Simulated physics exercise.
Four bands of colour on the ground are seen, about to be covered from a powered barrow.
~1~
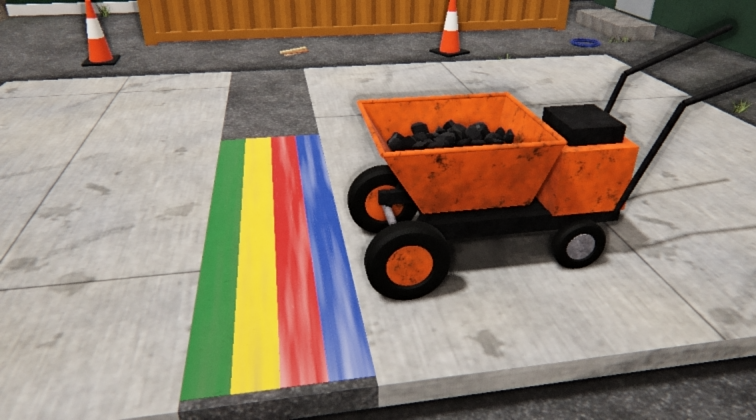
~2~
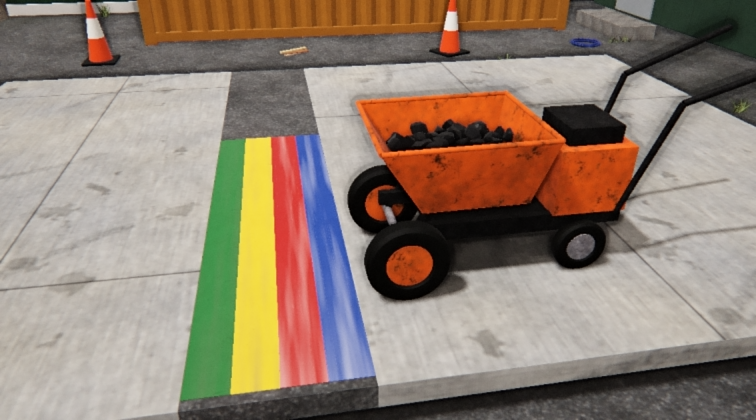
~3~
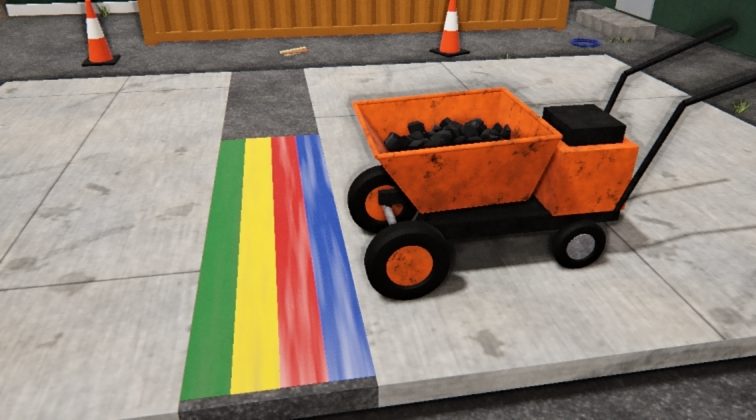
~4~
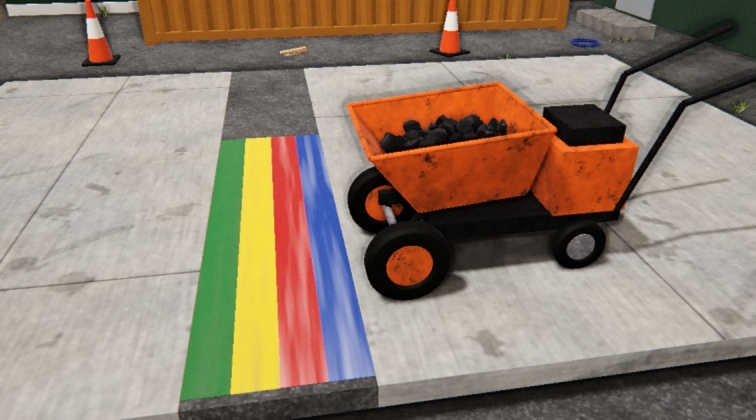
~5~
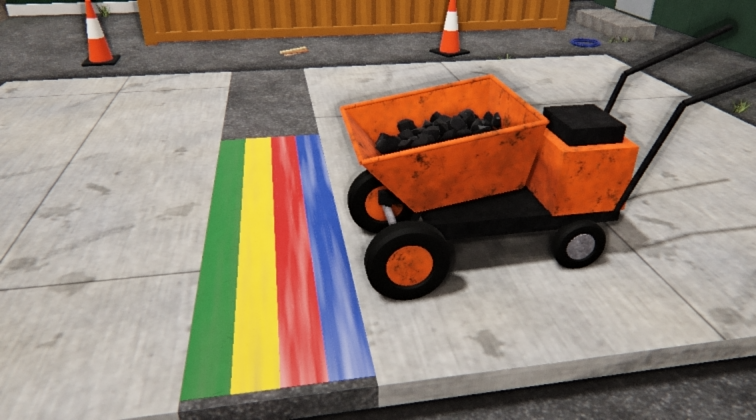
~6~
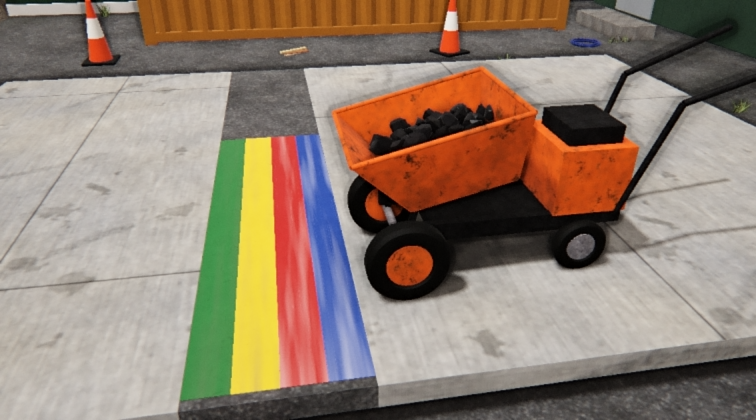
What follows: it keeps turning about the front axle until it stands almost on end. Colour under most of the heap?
Yellow.
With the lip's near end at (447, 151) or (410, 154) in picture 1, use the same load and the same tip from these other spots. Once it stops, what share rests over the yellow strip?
Approximately 20 per cent and 30 per cent, in that order.
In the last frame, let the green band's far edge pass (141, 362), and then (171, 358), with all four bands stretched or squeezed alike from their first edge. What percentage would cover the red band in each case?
First 30 in a hundred, then 20 in a hundred.
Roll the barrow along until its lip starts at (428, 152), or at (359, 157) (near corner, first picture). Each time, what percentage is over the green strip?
About 10 % and about 30 %.
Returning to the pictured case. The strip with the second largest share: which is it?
The next spot goes to that green strip.
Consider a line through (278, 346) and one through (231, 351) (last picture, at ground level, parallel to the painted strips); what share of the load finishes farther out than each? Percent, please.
About 80 and 40 %.
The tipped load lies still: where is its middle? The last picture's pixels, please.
Somewhere around (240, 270) in the last picture.
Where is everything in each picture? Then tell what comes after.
The first frame shows lip of the skip near (383, 155), level; top of the load near (445, 142), lumps of coal; blue strip near (344, 333); red strip near (301, 338); yellow strip near (256, 343); green strip near (211, 348).
The second frame shows lip of the skip near (382, 156), level; top of the load near (463, 146).
The third frame shows lip of the skip near (377, 157), tipped barely; top of the load near (461, 145).
The fourth frame shows lip of the skip near (371, 159), tipped barely; top of the load near (471, 140).
The fifth frame shows lip of the skip near (362, 163), tipped a little; top of the load near (465, 136).
The sixth frame shows lip of the skip near (352, 168), tipped a little; top of the load near (470, 133); blue strip near (344, 333); red strip near (301, 338); yellow strip near (256, 343); green strip near (211, 348).
Shortly afterwards, skip tipped steeply; the whole lot in the skip.
Next, skip tipped right over; all but a few in the skip; only a few over the red strip; a little over the yellow strip.
Some moments later, skip tipped right over; near a quarter in the skip; only a few over the red strip; near a third over the yellow strip; near a quarter over the green strip; near a quarter off the paint.
In the end, skip tipped right over; a little in the skip; none at all over the blue strip; a little over the red strip; near a third over the yellow strip; near a quarter over the green strip; near a quarter off the paint.
